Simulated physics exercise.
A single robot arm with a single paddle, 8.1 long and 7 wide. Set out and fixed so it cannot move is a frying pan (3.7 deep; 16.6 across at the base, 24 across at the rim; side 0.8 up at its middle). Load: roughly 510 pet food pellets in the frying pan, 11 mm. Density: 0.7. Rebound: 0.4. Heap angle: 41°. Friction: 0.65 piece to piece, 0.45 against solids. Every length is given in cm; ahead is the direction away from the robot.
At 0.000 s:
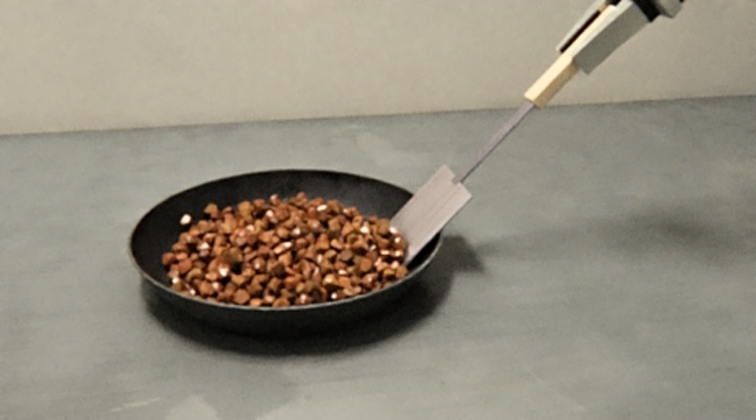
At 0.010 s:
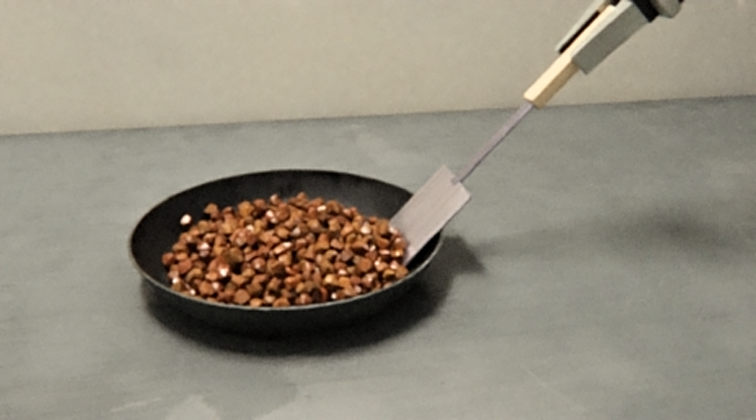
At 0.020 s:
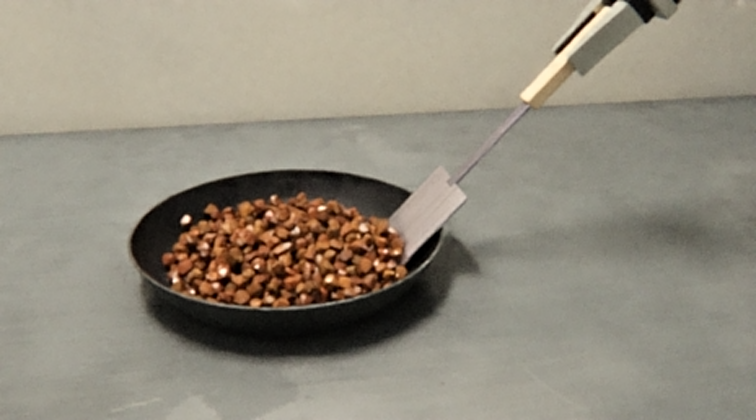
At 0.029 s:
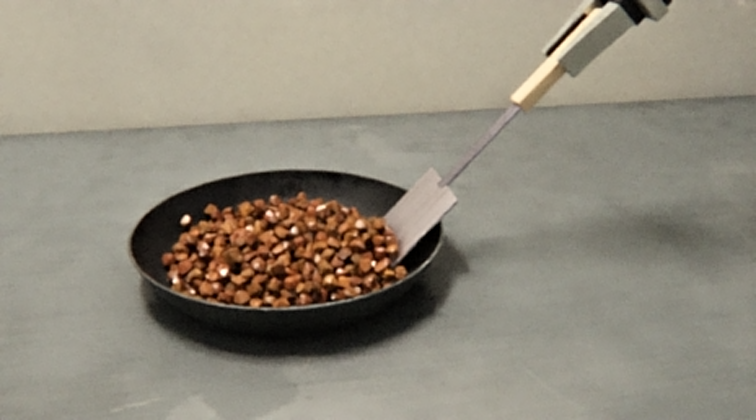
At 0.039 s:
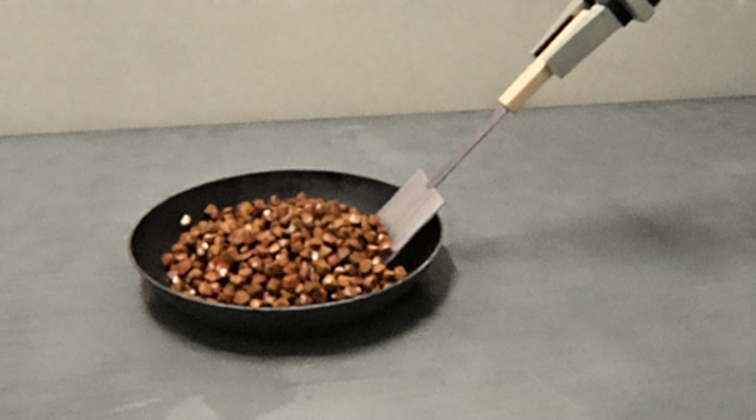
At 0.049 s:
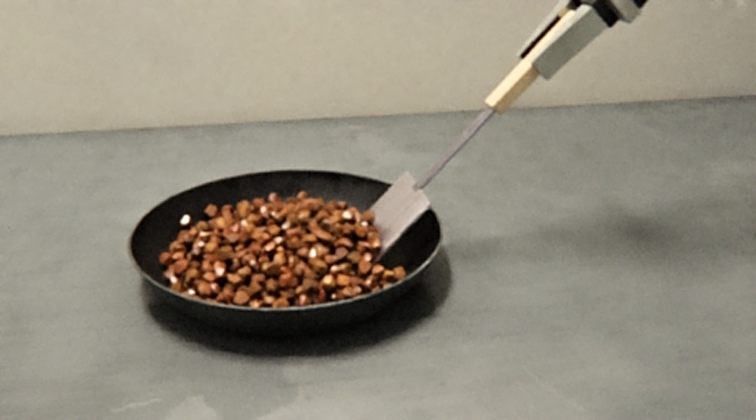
A robot arm slides a flat paddle left against brown pellets in a black frying pan.
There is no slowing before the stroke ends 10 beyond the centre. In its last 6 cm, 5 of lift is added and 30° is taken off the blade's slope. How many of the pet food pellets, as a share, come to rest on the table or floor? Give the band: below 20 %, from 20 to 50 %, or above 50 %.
From 20 to 50 %.
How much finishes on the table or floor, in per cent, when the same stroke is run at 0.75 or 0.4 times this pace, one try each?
Near 30 and near 20 percent respectively.
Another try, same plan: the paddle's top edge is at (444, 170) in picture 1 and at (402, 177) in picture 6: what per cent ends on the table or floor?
Roughly 30 %.
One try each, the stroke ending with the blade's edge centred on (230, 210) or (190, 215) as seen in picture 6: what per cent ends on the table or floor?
First try about 15 percent, second about 25 percent.
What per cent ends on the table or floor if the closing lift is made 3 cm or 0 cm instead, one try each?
It works out to some 35 per cent for the first setting and some 30 per cent for the second.
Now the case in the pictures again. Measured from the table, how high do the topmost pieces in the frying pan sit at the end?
Roughly 4.5 centimetres.
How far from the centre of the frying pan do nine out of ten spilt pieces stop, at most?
50 cm.
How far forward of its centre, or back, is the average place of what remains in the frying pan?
I'd say close to 3.0 cm toward the front.
After 0.09 s, sloping 47°, highest piece 6 above the table; 513 in the frying pan.
After 0.14 s, sloping 41°, highest piece 7 above the table; 511 in the frying pan, 2 on the blade or in flight.
After 0.36 s, sloping 17°, highest piece 24 above the table; 353 in the frying pan, 53 on the table or floor, 107 on the blade or in flight.
After 1.41 s, sloping 17°, highest piece 4 above the table; 353 in the frying pan, 160 on the table or floor.
In the end, 353 in the frying pan, 160 on the table or floor. That is 31 % on the table or floor.
